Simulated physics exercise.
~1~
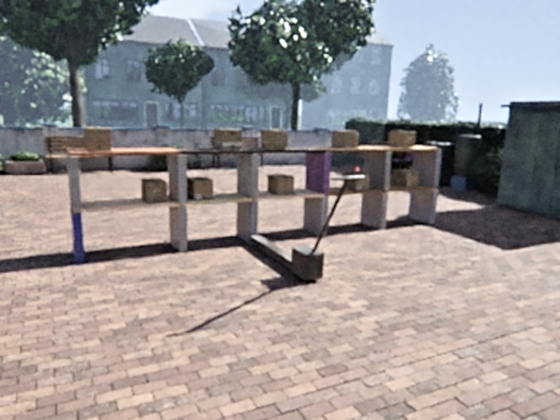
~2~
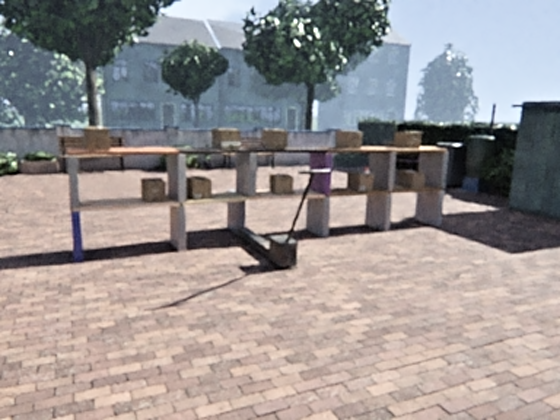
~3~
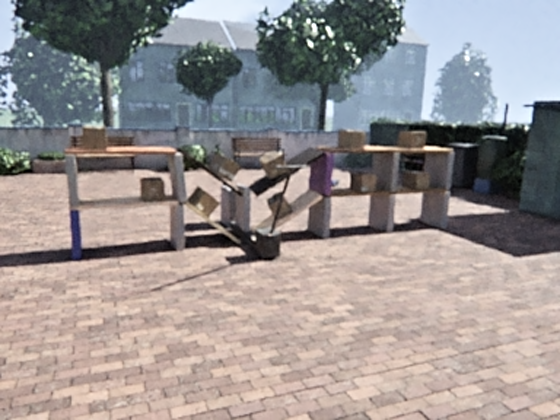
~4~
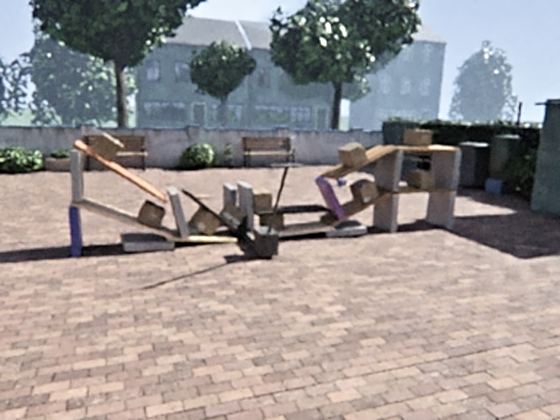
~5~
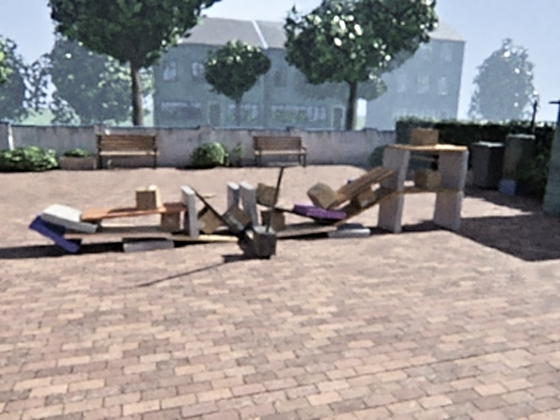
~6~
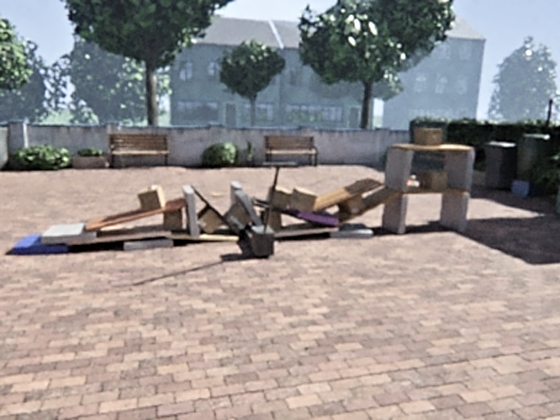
The clip opens on a brick-paved square where a long two-tier shelf of grey uprights and loose boards holds small boxes, with one upright blue and another purple. A dark block with a thin pole slides in low toward the foot of a middle upright as the view drifts slightly sideways. The middle boards then tilt and drop into a V, tipping their boxes inward. Next the purple upright leans and sinks, and the boards on the left slope down. The blue upright topples last, leaving a low heap across the left and middle, while the right end still stands.
